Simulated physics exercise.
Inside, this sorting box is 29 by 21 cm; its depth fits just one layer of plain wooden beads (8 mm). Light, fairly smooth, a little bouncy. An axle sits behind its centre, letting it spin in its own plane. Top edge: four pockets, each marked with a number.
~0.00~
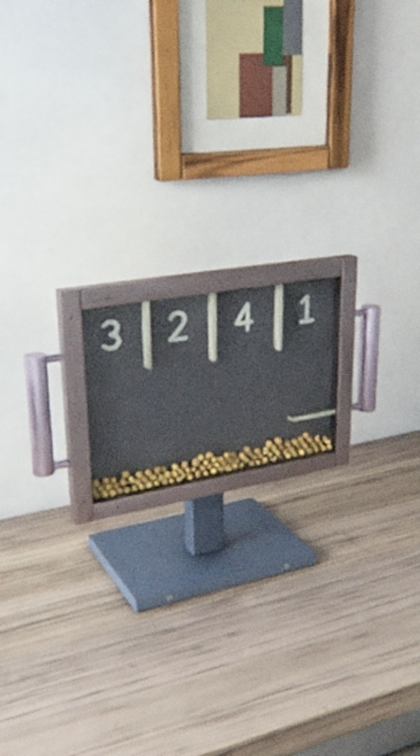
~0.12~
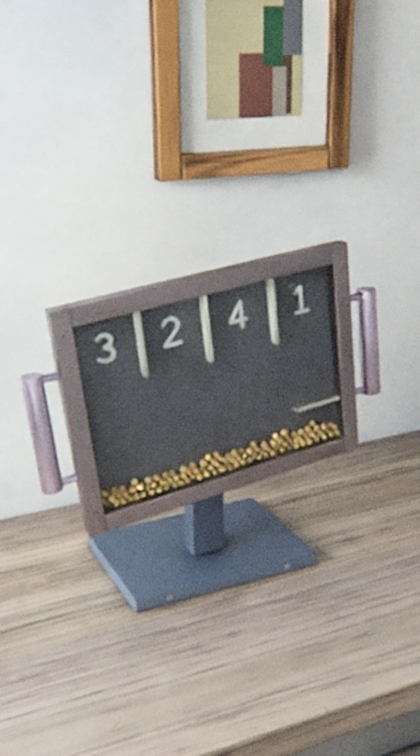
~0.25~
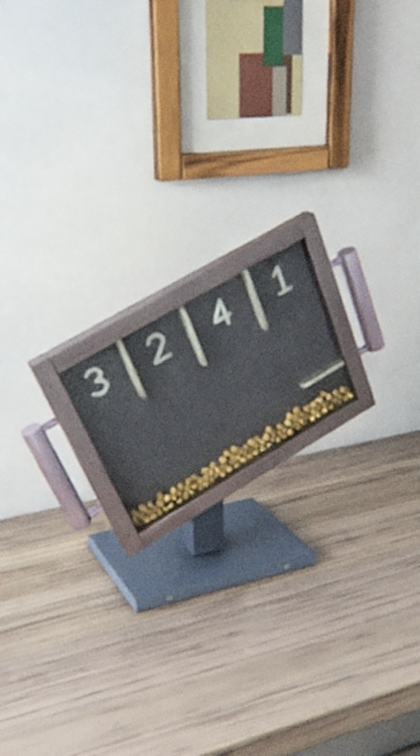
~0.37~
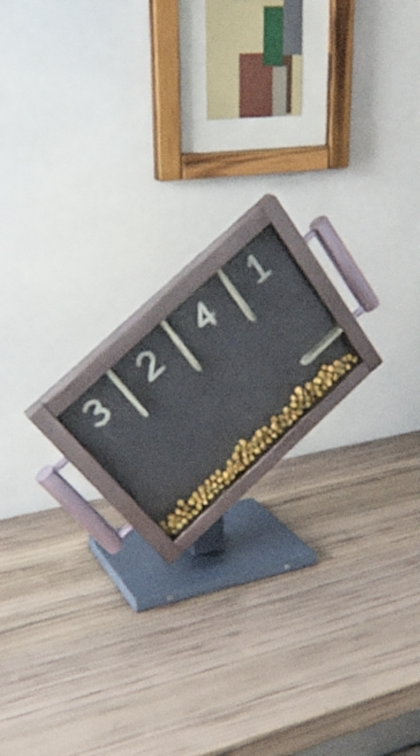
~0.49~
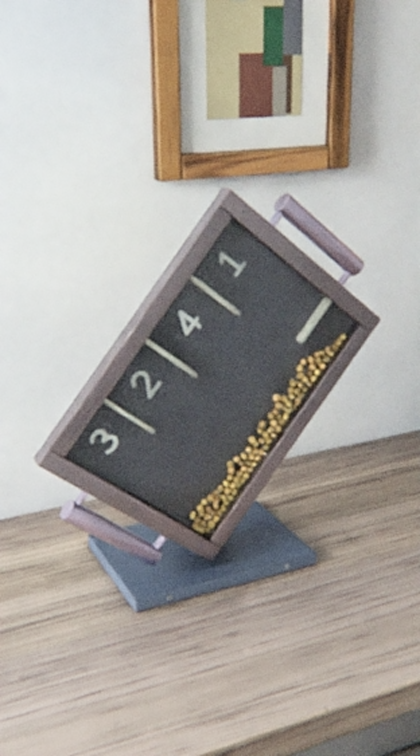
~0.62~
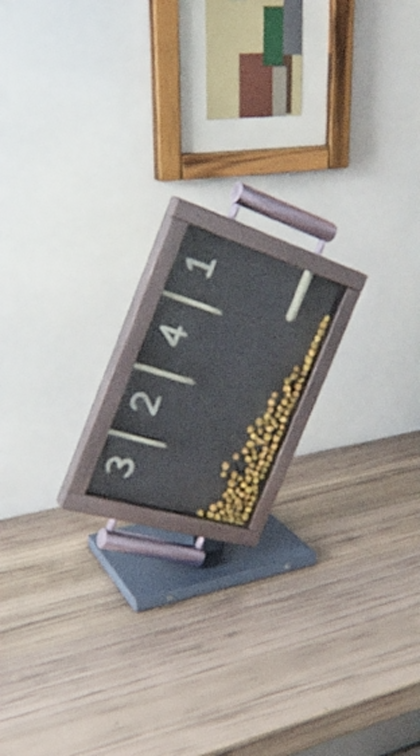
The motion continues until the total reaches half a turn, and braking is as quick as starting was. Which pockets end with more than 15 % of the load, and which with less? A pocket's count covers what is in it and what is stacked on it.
No. 1: Less; 2: Less; 3: More; 4: Less.
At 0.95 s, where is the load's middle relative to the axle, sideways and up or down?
Some 6 cm right and 11 cm below.
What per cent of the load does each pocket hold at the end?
Pocket 1: 0; pocket 2: 0; pocket 3: 100; pocket 4: 0.
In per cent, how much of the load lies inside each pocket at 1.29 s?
Pocket 1: 0; pocket 2: 0; pocket 3: 50; pocket 4: 0.
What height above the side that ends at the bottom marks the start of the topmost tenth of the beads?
Height: Approx. 9 cm.
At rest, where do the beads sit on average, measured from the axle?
The middle sits some 11 centimetres right and 6 centimetres below the axle.
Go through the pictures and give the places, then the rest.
In the first frame, level, about 100 beads; beads centred (218, 464); top one (278, 441); no. 1 (306, 309), no. 2 (178, 326), no. 3 (111, 335), no. 4 (244, 318); walls (334, 410) to (292, 418).
In the second frame, turned 6° anticlockwise; beads centred (226, 462); top one (312, 424).
In the third frame, turned 21° anticlockwise; beads centred (246, 452); top one (342, 390).
In the fourth frame, turned 36° anticlockwise; beads centred (259, 442); top one (349, 357).
In the fifth frame, turned 50° anticlockwise; beads centred (262, 440); top one (343, 337).
In the sixth frame, turned 65° anticlockwise; beads centred (261, 450); top one (327, 319); no. 1 (199, 265), no. 2 (145, 403), no. 3 (120, 466), no. 4 (172, 335); partition tips (163, 444), (191, 381), (218, 311).
After 0.95 s it has turned 105°, the beads' middle is 6 cm right of and 11 cm below the axle; inside pockets, no. 3, 15 %.
After 1.29 s it has turned 145°, the beads' middle is 9 cm right of and 9 cm below the axle; inside pockets, no. 3, 50 %.
After 1.65 s it has turned 180°, the beads' middle is 12 cm right of and 5 cm below the axle; inside pockets, no. 3, 70 %.
In the end, by 2.7 s, no. 1, 0 %, no. 2, 0 %, no. 3, 100 %, no. 4, 0 %.
